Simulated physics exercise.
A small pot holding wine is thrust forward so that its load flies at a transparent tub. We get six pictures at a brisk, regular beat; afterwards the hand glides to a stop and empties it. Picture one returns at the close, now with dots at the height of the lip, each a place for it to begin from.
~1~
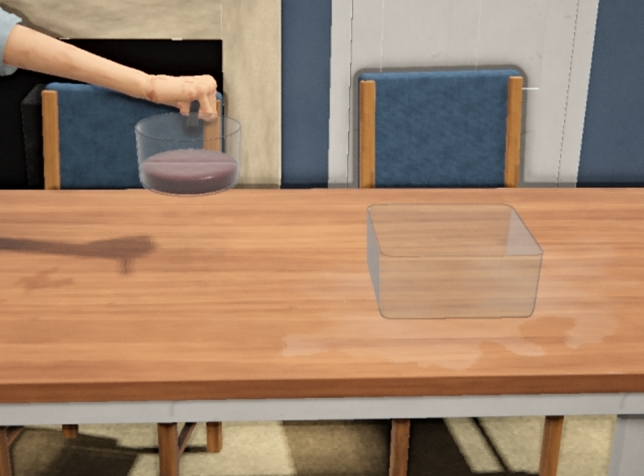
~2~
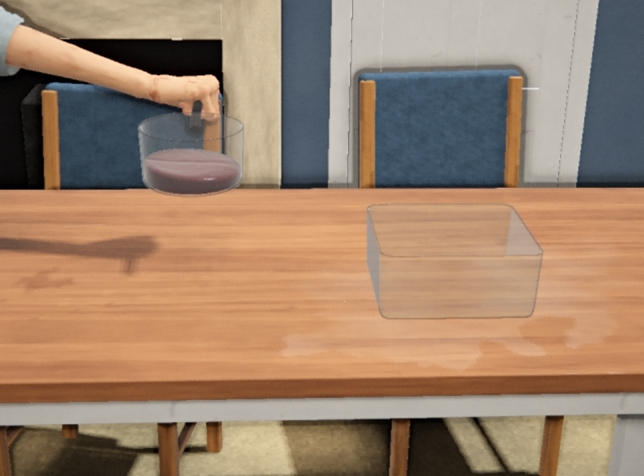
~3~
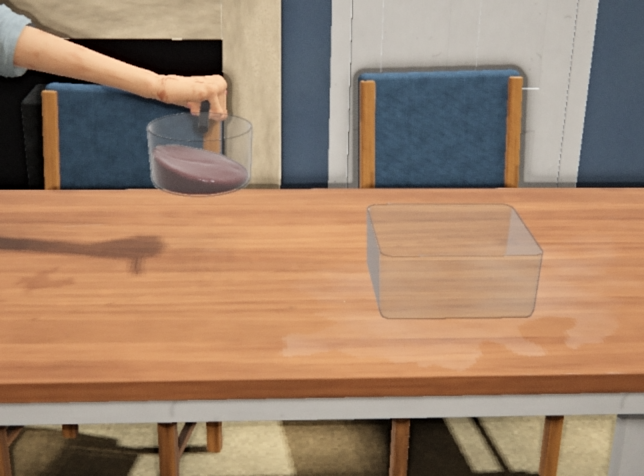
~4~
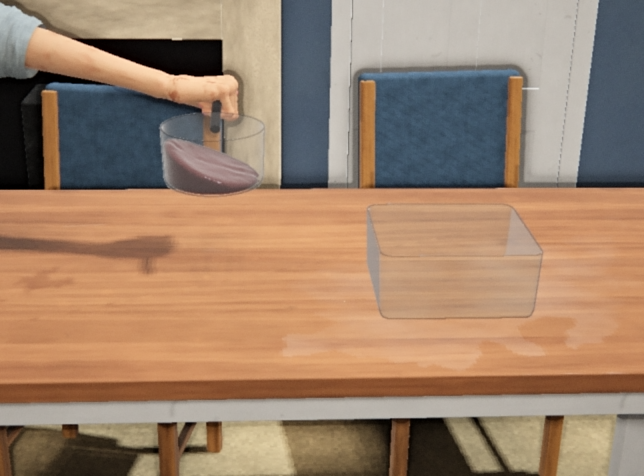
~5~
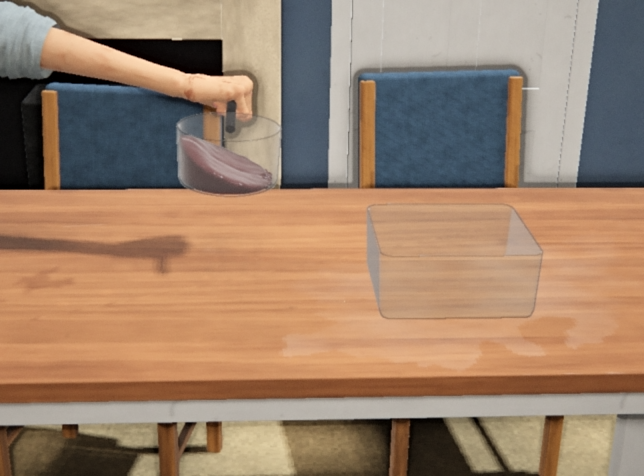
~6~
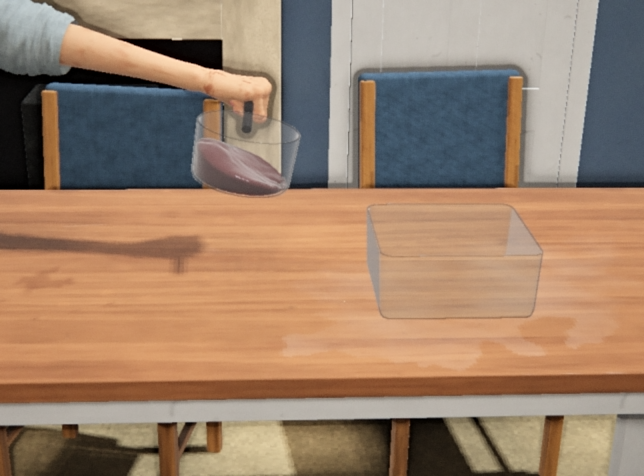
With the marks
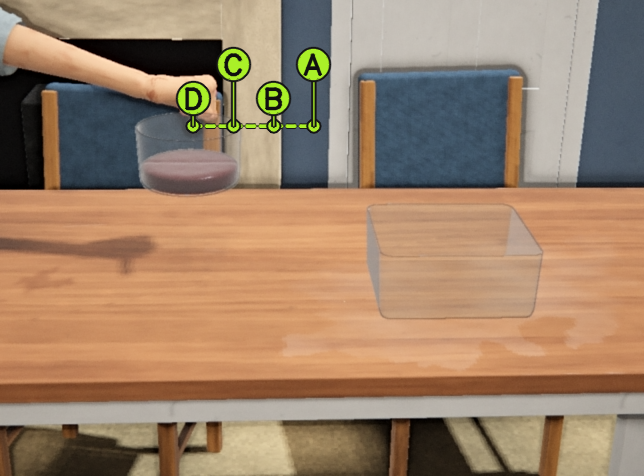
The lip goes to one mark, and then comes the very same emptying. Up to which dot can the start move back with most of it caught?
I would pick spot B.
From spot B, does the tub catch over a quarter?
Yes, it does.
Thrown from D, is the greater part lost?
Yes, that goes wrong.
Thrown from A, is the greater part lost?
No.
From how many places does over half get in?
Two.
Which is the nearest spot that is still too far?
That is spot C.
On the marked copy, A at (313, 126); B at (273, 126); C at (233, 126); D at (193, 126).
For spot A, about 89 % lands in the tub, 6 % falls short and 5 % goes beside or beyond.
For spot B, about 65 % lands in the tub, 31 % falls short and 4 % goes beside or beyond.
For spot C, about 36 % lands in the tub, 61 % falls short and 4 % goes beside or beyond.
For spot D, about 15 % lands in the tub, 83 % falls short.
